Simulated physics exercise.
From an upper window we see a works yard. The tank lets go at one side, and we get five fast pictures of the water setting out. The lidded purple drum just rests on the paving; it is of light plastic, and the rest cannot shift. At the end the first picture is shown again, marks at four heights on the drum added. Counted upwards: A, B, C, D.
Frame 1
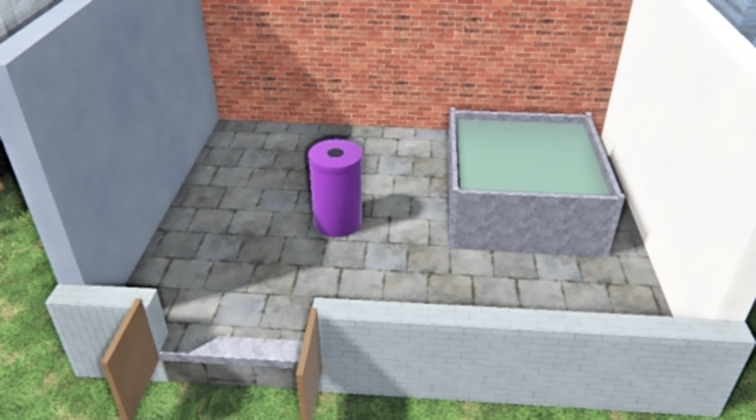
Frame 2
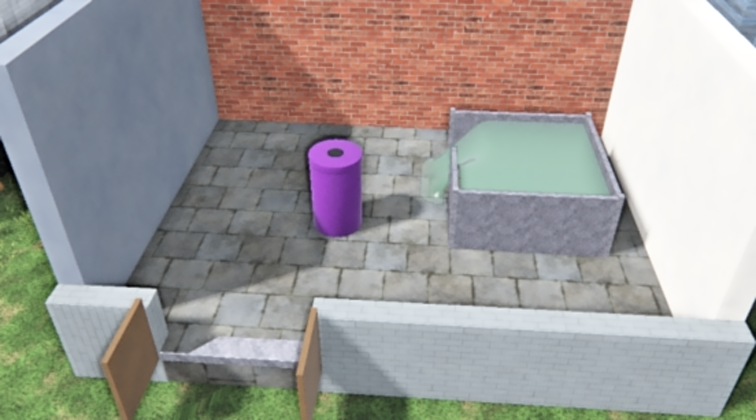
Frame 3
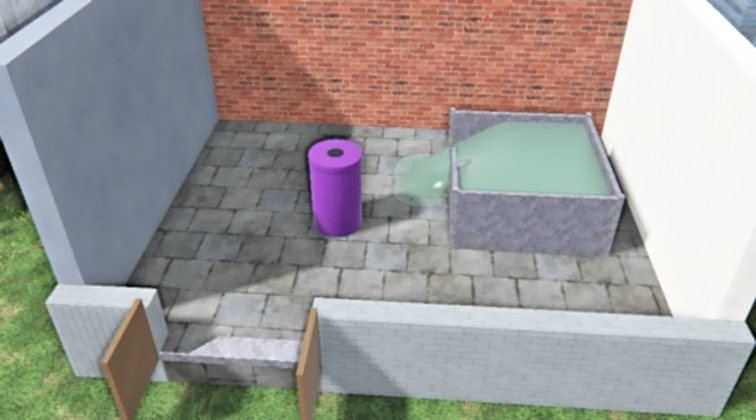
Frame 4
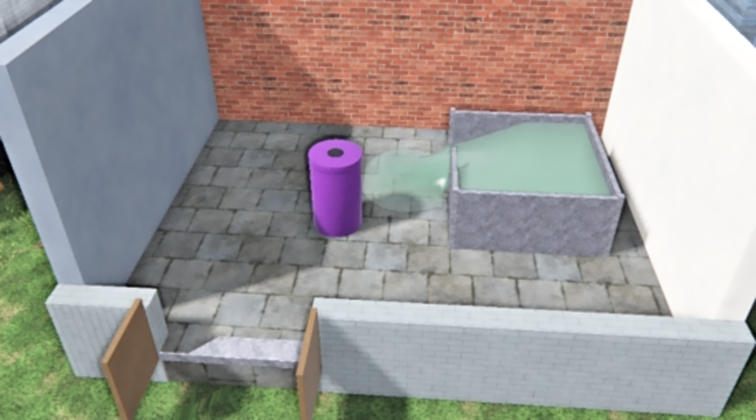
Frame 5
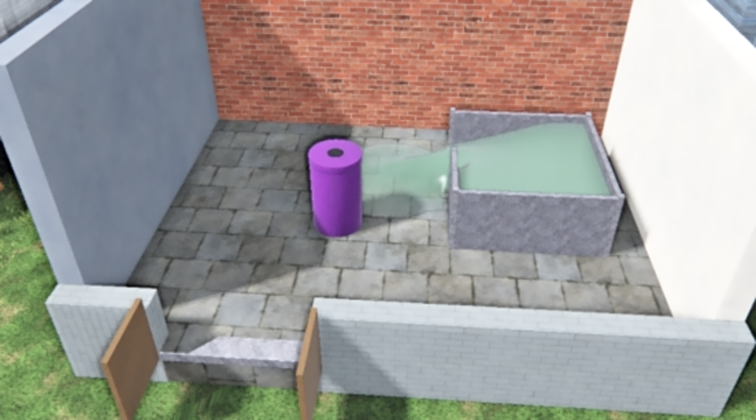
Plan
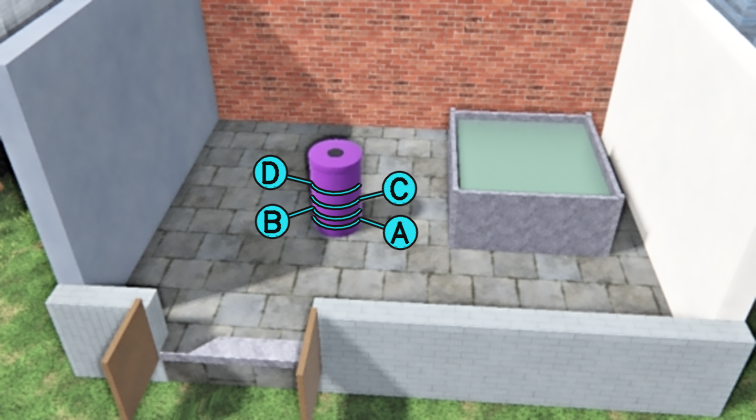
At the start, a purple drum stands in a paved, walled yard beside a stone tank full of greenish liquid, with a gate open at the front. Liquid then comes out at the tank's left side and spreads leftward over the paving, reaching beside the drum, which stays still.
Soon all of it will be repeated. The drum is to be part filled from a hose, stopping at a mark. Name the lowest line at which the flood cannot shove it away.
Choose A.
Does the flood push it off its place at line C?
No, not at all.
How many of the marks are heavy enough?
All of them.
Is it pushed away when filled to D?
No, not at all.
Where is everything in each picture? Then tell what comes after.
In the first picture, lid of the purple drum at (335, 153); tank full, its middle at (527, 156); open gate at (236, 298).
In the second picture, 2 % of the ground wet, in view closest to the drum at (430, 191).
In the third picture, 4 % of the ground wet, in view closest to the drum at (403, 194).
In the fourth picture, 6 % of the ground wet, in view closest to the drum at (376, 196).
In the fifth picture, lid of the purple drum at (335, 153); 10 % of the ground wet, in view closest to the drum at (368, 209).
On the marked copy, A at (334, 227); B at (334, 218); C at (333, 207); D at (332, 193); from the bottom up A, B, C, D.
Choosing A, it shifts by a finger or two and stays.
Choosing B, it does not move.
Choosing C, it does not move.
Choosing D, it does not move.
